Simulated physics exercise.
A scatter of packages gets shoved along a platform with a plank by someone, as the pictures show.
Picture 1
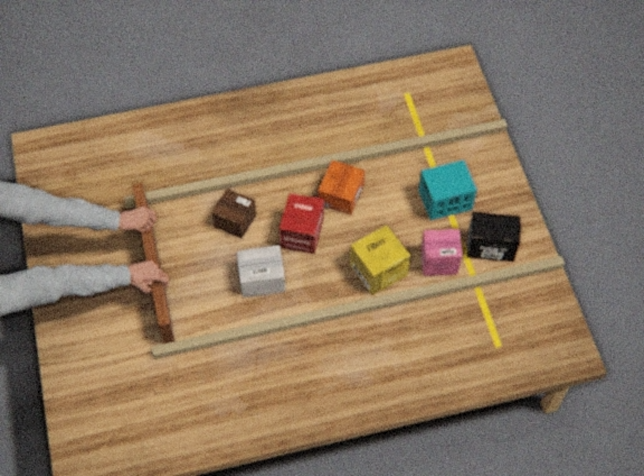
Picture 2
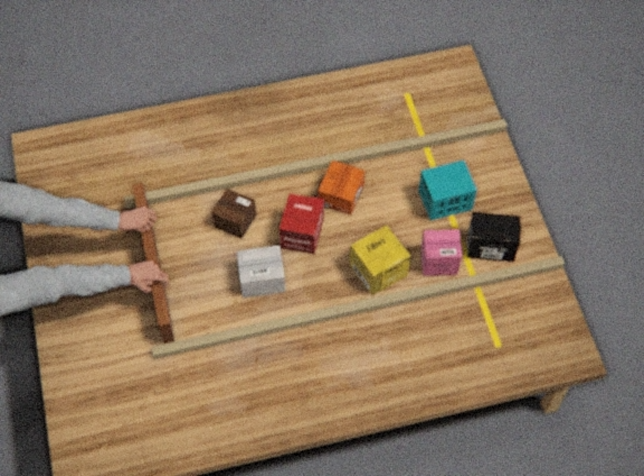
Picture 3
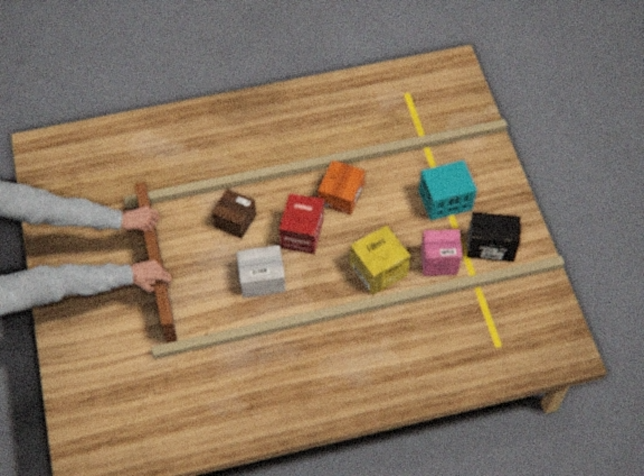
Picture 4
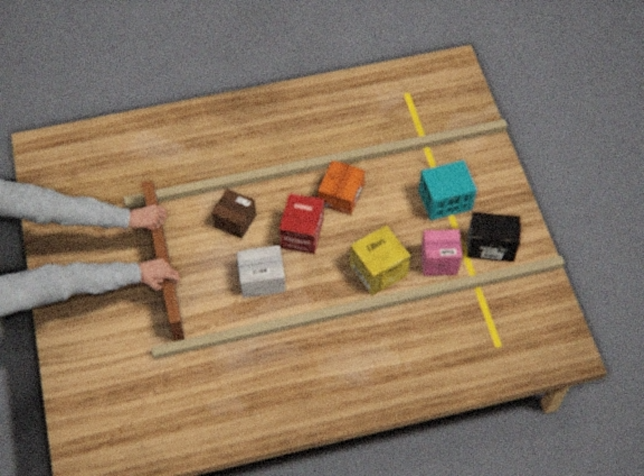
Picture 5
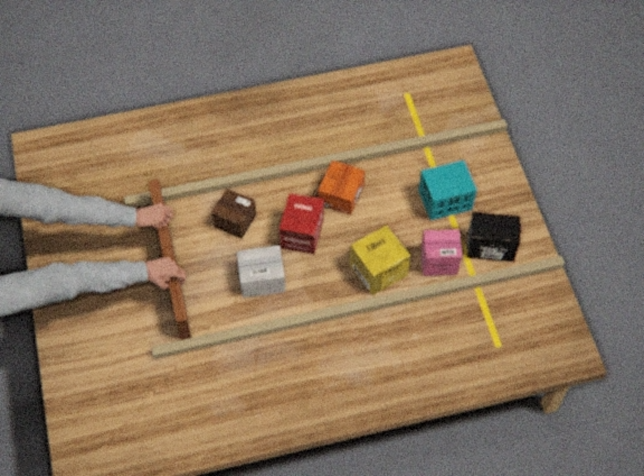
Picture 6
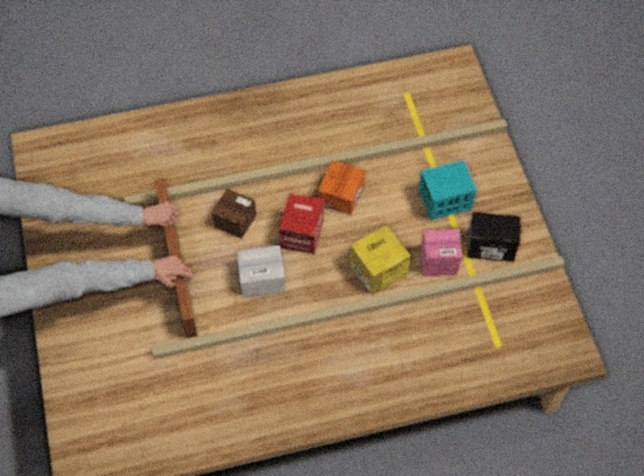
Two hands slide a wooden plank slightly right across a table toward scattered colored boxes.
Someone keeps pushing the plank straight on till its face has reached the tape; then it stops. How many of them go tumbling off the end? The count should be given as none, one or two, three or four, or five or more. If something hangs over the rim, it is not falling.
The tally of those that come down is below three but not nil.
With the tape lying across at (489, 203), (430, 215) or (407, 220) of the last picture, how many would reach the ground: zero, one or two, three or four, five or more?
Taking the places in the order asked: More than four, then 1 or 2, then one or two.
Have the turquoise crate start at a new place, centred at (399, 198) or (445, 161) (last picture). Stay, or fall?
In order, it is not lost; drops down.
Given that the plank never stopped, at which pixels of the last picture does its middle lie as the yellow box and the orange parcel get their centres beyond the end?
The middle is at (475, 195) when it's the yellow box, and at (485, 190) when it's the orange parcel.
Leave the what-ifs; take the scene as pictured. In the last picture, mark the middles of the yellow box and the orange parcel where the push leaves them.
The yellow box finishes at (529, 236); the orange parcel finishes at (479, 146).
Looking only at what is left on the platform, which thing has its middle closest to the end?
It's the turquoise crate that is foremost.
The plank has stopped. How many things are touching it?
2 in contact.
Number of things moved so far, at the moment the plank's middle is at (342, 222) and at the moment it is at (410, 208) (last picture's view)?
The count is 7 at the first point and 8 at the second.
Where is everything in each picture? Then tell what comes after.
In the first picture, black parcel (494, 237); turquoise crate (447, 190); pink parcel (441, 253); plank (153, 263); tape (450, 211).
In the second picture, turquoise crate (447, 190); yellow box (379, 261).
In the third picture, pink parcel (441, 253); red box (302, 224).
In the fourth picture, black parcel (494, 237); brown parcel (235, 214).
In the fifth picture, turquoise crate (447, 190); white parcel (261, 272).
In the sixth picture, black parcel (494, 237); turquoise crate (447, 190); pink parcel (441, 253); plank (176, 258); tape (450, 211).
Early on, none off yet; black parcel at rest near (494, 237); turquoise crate at rest near (447, 190); pink parcel at rest near (441, 253).
Finally, the number that fall off is one or two; lost, pink parcel and black parcel.
